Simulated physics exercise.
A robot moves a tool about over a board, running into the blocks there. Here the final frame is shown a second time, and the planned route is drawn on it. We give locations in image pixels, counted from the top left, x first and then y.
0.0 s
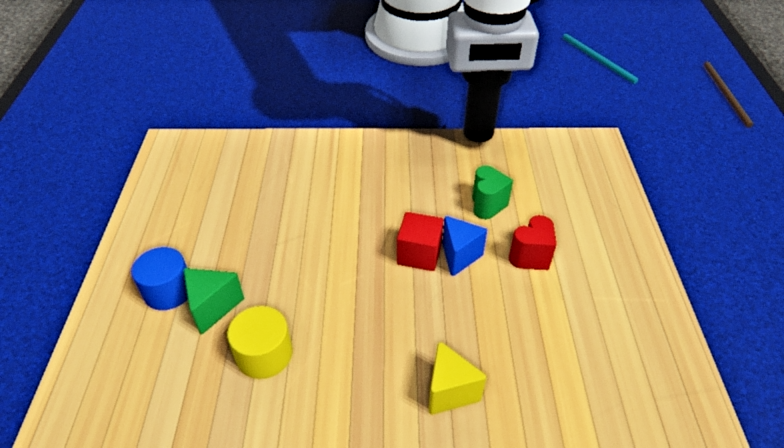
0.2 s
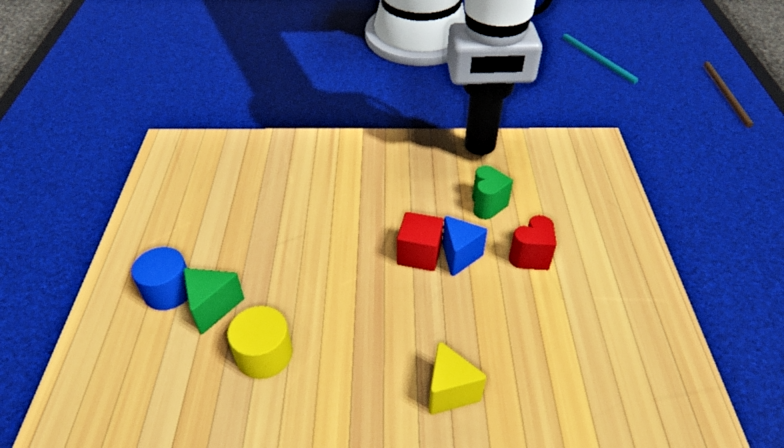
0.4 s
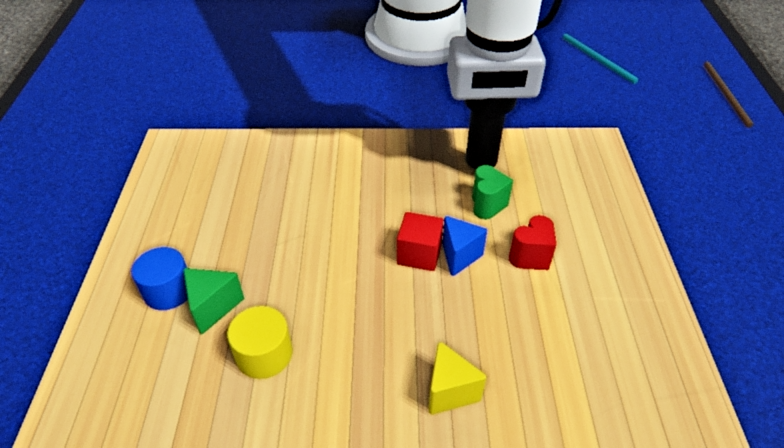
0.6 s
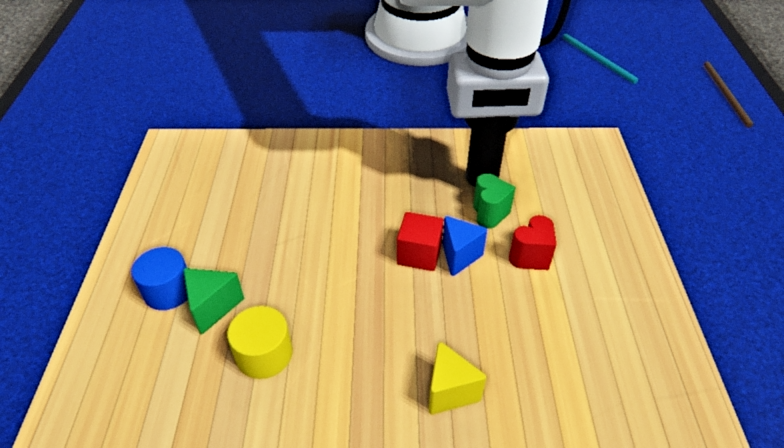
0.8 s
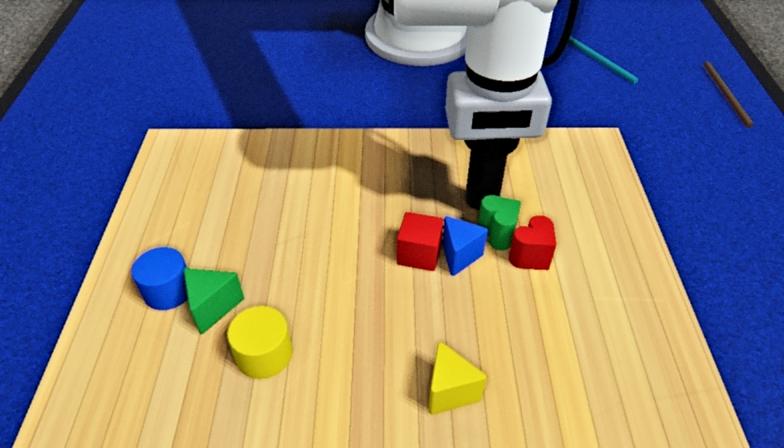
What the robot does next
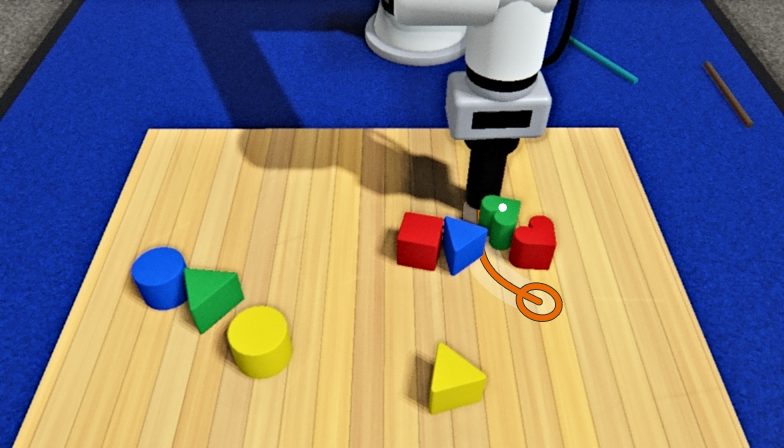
A robot arm slid its black tool down onto the wooden board and pushed the green heart toward the red heart, moving it slightly right, while the other colored blocks stayed still.
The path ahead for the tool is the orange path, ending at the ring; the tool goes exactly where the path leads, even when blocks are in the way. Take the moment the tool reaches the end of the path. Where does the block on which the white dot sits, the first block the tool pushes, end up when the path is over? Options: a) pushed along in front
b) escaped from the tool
a: Pushed along in front.
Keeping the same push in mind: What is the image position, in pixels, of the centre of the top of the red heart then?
I'd say the red heart ends with its top centre at (559, 242).
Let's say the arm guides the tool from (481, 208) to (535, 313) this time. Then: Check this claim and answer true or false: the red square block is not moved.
Answer: True.
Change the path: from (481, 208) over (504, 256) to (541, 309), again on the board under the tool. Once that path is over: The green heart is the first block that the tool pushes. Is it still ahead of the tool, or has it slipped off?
The tool still has it in front.
The drawn path runs from (481, 208) over (480, 241) and (496, 276) to (539, 302); the dot is on the green heart.
On the path given first. One third of the way, tool (482, 233); blue three-sided block (461, 233), turned 15° clockwise; green heart (513, 238), turned 35° anticlockwise; red heart (550, 239), turned 50° anticlockwise.
Two thirds of the way, tool (498, 268); blue three-sided block (457, 243), turned 45° clockwise; green heart (538, 264), turned 85° anticlockwise; red heart (559, 242), turned 90° anticlockwise.
At the end, tool (542, 293); red square block not moved; blue three-sided block (457, 243), turned 45° clockwise; green heart (586, 288), turned 95° anticlockwise; red heart (559, 242), turned 90° anticlockwise.
